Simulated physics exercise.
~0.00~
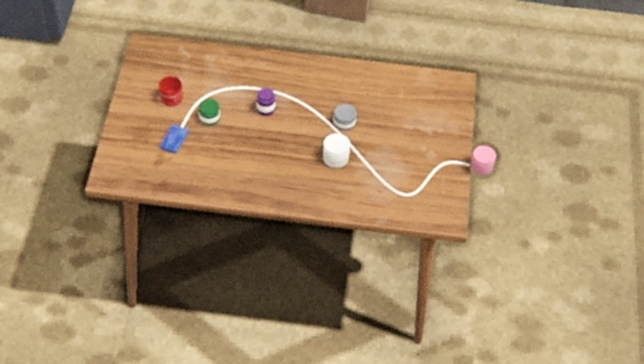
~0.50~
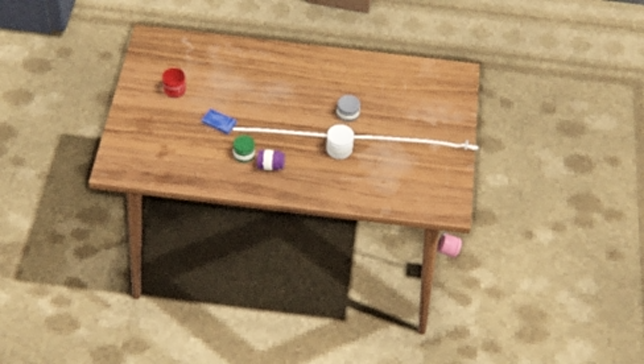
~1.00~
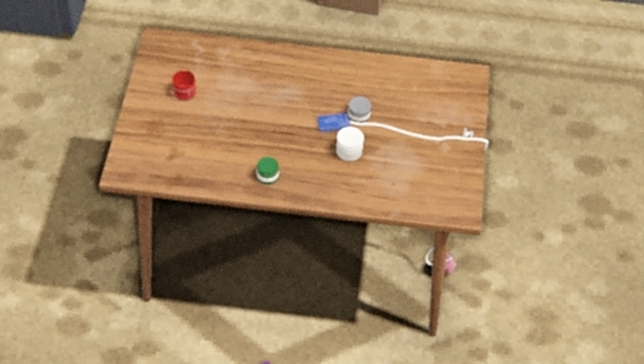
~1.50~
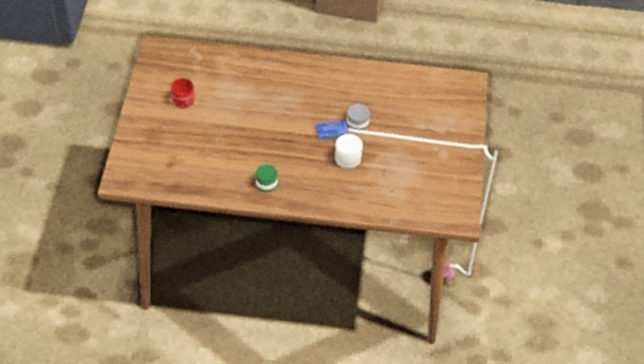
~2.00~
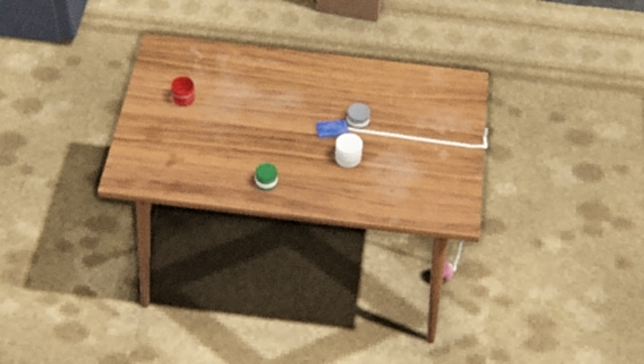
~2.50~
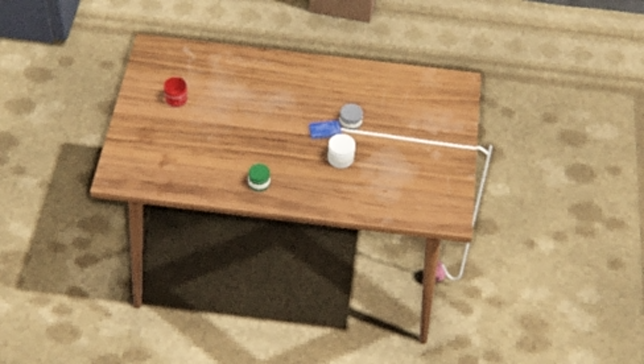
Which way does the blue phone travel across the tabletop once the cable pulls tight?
The blue phone slides to the right, ending up beside the grey canister.
A wooden table stands on a patterned beige floor, seen from above by a slightly swaying camera. On it are a red cup at the left, green and purple jars, a grey canister and a white tin near the middle, and a white cable running from a blue phone to a pink speaker at the right edge. The speaker drops off and pulls the cable taut, dragging the phone right while the green and purple jars shift and the purple one tips over. The purple jar then leaves the tabletop. The phone stops beside the grey canister, with the speaker down by the right table leg and the other things still on top.
